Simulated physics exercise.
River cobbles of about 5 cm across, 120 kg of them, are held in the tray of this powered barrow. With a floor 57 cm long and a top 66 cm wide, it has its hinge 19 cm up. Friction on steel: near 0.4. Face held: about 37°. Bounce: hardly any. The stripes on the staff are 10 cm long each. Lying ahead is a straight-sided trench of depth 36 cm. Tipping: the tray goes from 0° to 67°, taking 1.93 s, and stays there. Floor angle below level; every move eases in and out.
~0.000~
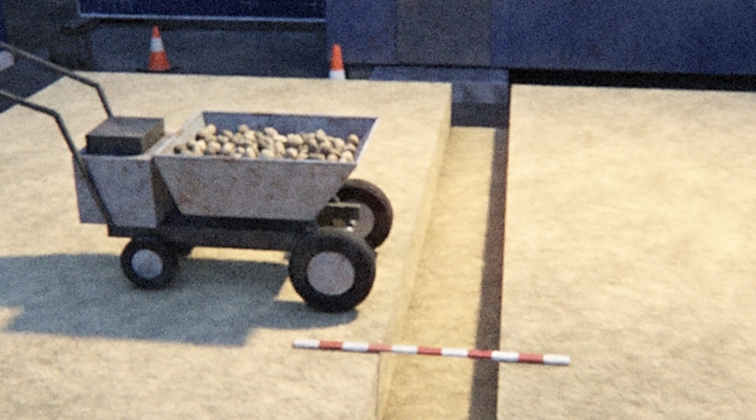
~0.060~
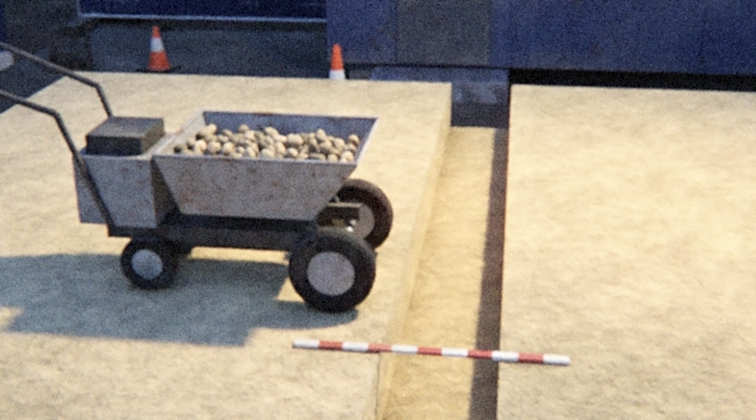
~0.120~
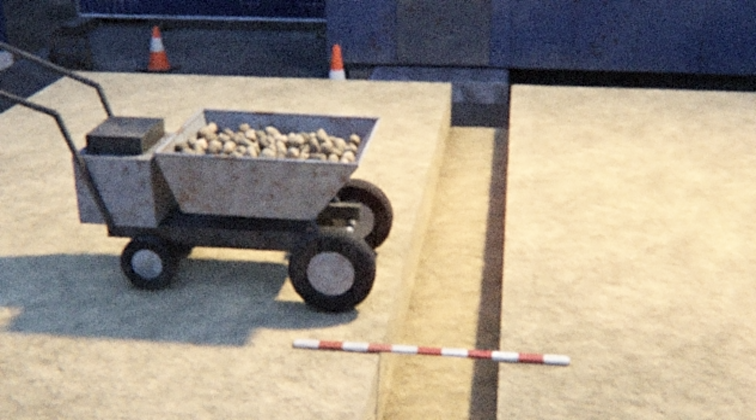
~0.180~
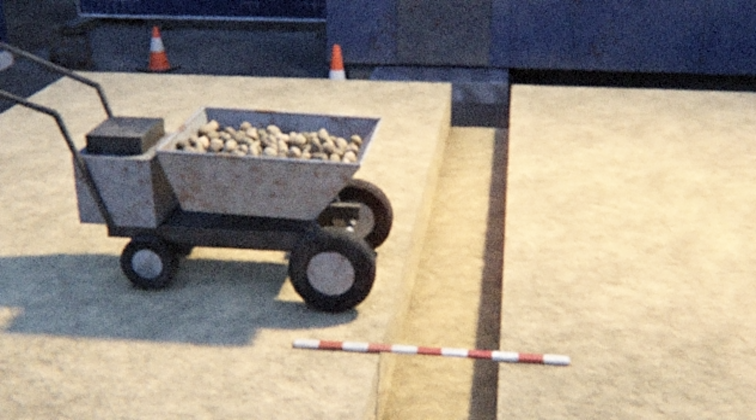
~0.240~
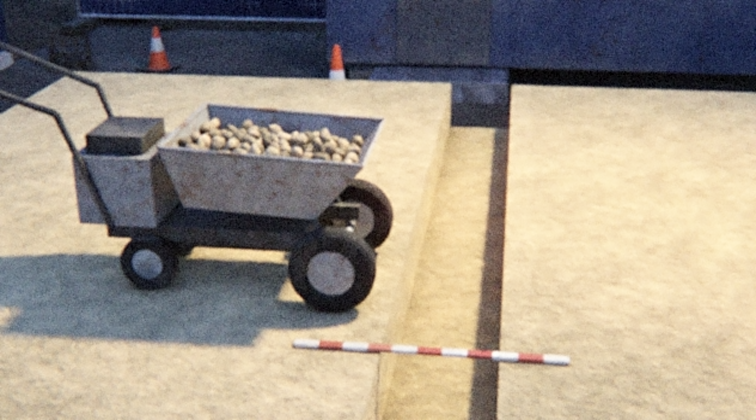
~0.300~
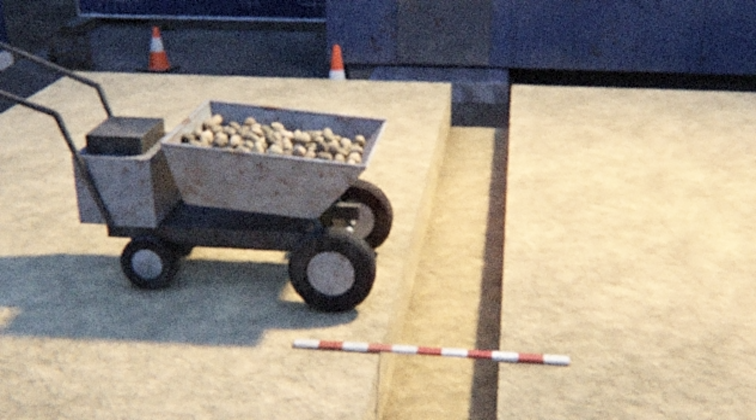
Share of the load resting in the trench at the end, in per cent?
71 per cent.
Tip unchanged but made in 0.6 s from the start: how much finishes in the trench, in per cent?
Close to 45 per cent then.
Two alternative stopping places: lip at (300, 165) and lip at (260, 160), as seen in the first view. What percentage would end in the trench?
Roughly 100 in a hundred from the first, 90 in a hundred from the second.
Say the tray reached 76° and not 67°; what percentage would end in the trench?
In that case some 65 per cent.
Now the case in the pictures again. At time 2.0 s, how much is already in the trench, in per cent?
Approx. 25 % of the load.
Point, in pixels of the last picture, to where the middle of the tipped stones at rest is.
Look at roughly (483, 339).
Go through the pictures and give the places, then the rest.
The tray is at 0°, its lip at (357, 165); the top of the load is at (270, 141), in the first picture.
Lip at (358, 165), floor tilted 0°, highest stones at (270, 140); the stones move at 0.1 m/s on average, in the second picture.
The tray is at 1°, its lip at (359, 165); the top of the load is at (271, 140); the stones move at 0.1 m/s on average, in the third picture.
The tray is at 2°, its lip at (361, 166); the top of the load is at (265, 138); the stones move at 0.2 m/s on average, in the fourth picture.
The tray is at 3°, its lip at (363, 167); the top of the load is at (253, 135); the stones move at 0.2 m/s on average, in the fifth picture.
Lip at (366, 168), floor tilted 4°, highest stones at (249, 133); the stones move at 0.2 m/s on average, in the sixth picture.
After 1.5 s the floor is at 57°; 100 % in the tray; the foremost stones are at (448, 214).
After 2.0 s the floor is at 67°; 56 % in the tray, 26 % in the trench, 17 % past the trench; the foremost stones are at (570, 281).
After 2.4 s the floor is at 67°; 29 % in the tray, 40 % in the trench, 31 % past the trench; the foremost stones are at (645, 302).
After 4.3 s the floor is at 67°; 0 % in the tray, 71 % in the trench, 29 % past the trench; the foremost stones are at (684, 297).
